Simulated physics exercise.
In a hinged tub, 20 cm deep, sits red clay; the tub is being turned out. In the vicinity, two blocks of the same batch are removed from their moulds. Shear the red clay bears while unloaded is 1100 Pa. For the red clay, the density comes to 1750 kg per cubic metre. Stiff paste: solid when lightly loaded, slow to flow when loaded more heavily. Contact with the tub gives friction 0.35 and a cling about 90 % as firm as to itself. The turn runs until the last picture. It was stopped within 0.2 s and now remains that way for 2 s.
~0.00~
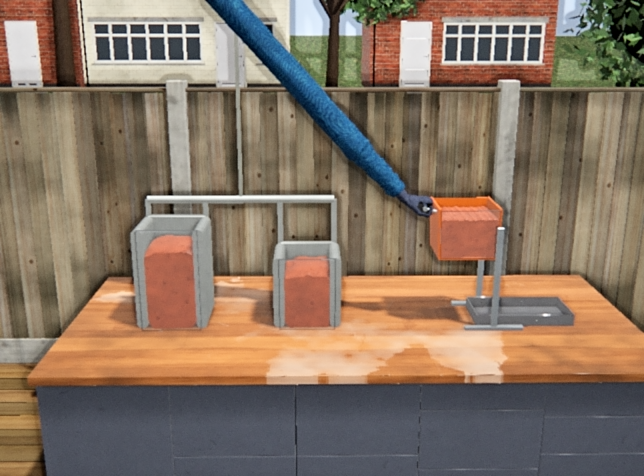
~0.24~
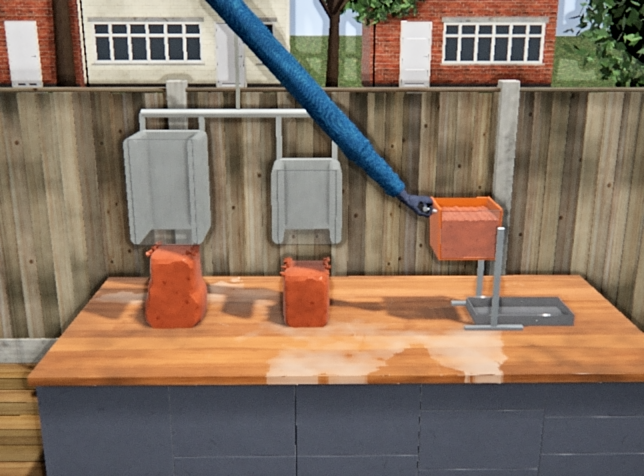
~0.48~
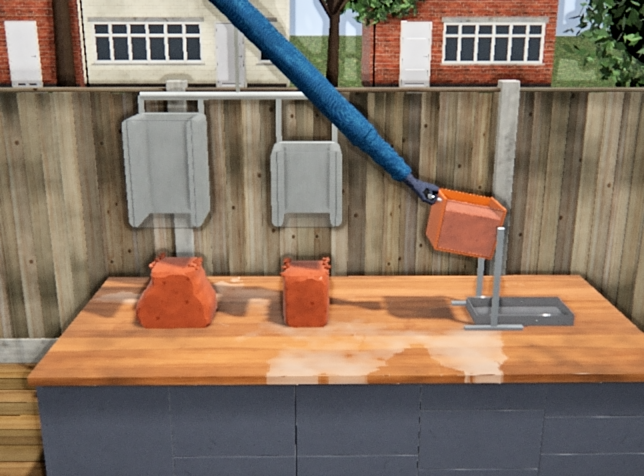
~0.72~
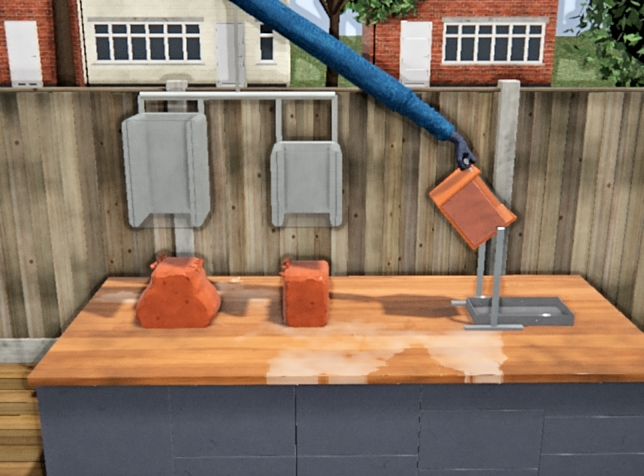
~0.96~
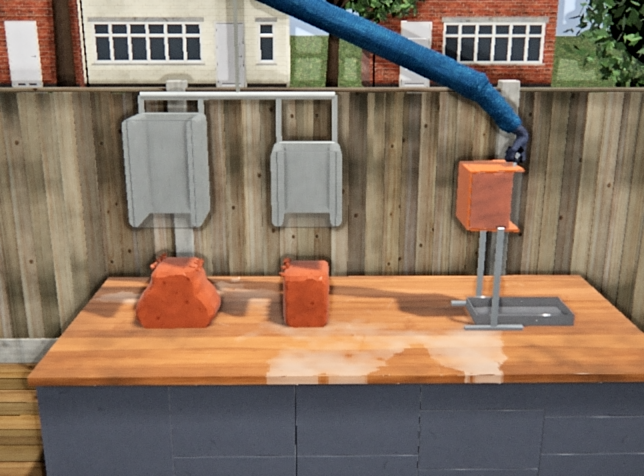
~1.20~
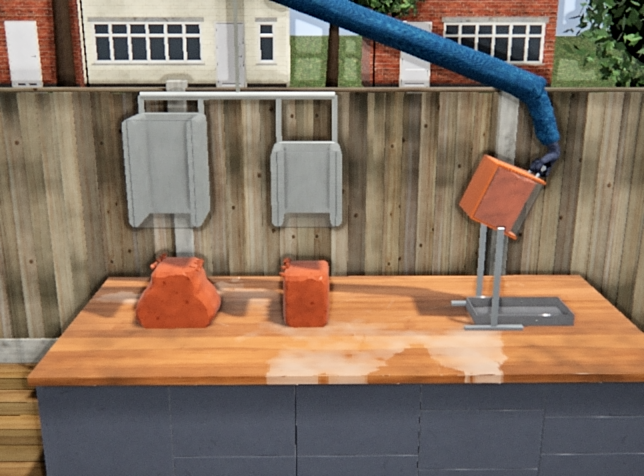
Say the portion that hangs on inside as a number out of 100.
Expect roughly 17 %.
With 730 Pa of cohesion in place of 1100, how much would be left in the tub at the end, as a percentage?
The share would be near 16 %.
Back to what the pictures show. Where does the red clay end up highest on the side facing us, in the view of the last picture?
Peak location: Approx. (480, 204).
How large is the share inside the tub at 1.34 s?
About 100 %.
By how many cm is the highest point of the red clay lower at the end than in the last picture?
14 cm or so.
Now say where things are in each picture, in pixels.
In the first picture, handle-side rim at (442, 210), tilt 0 degrees; top of the red clay at (442, 220); blocks stand 34 cm, 24 cm (left to right).
In the second picture, handle-side rim at (442, 210), tilt 0 degrees; top of the red clay at (442, 220); blocks stand 31 cm, 24 cm (left to right).
In the third picture, handle-side rim at (447, 200), tilt 11 degrees; top of the red clay at (449, 210); blocks stand 25 cm, 24 cm (left to right).
In the fourth picture, handle-side rim at (480, 173), tilt 50 degrees; top of the red clay at (471, 182); blocks stand 25 cm, 24 cm (left to right).
In the fifth picture, handle-side rim at (523, 172), tilt 90 degrees; top of the red clay at (509, 173); blocks stand 25 cm, 24 cm (left to right).
In the sixth picture, handle-side rim at (544, 185), tilt 114 degrees; top of the red clay at (500, 169); blocks stand 25 cm, 24 cm (left to right).
After 1.34 s, the tub is at 114 degrees and holds 99 %.
After 1.51 s, the tub is at 114 degrees and holds 53 %.
After 1.68 s, the tub is at 114 degrees and holds 17 %.
After 1.85 s, the tub is at 114 degrees and holds 17 %.
After 3.20 s, at the end, the tub is at 114 degrees and holds 17 %.
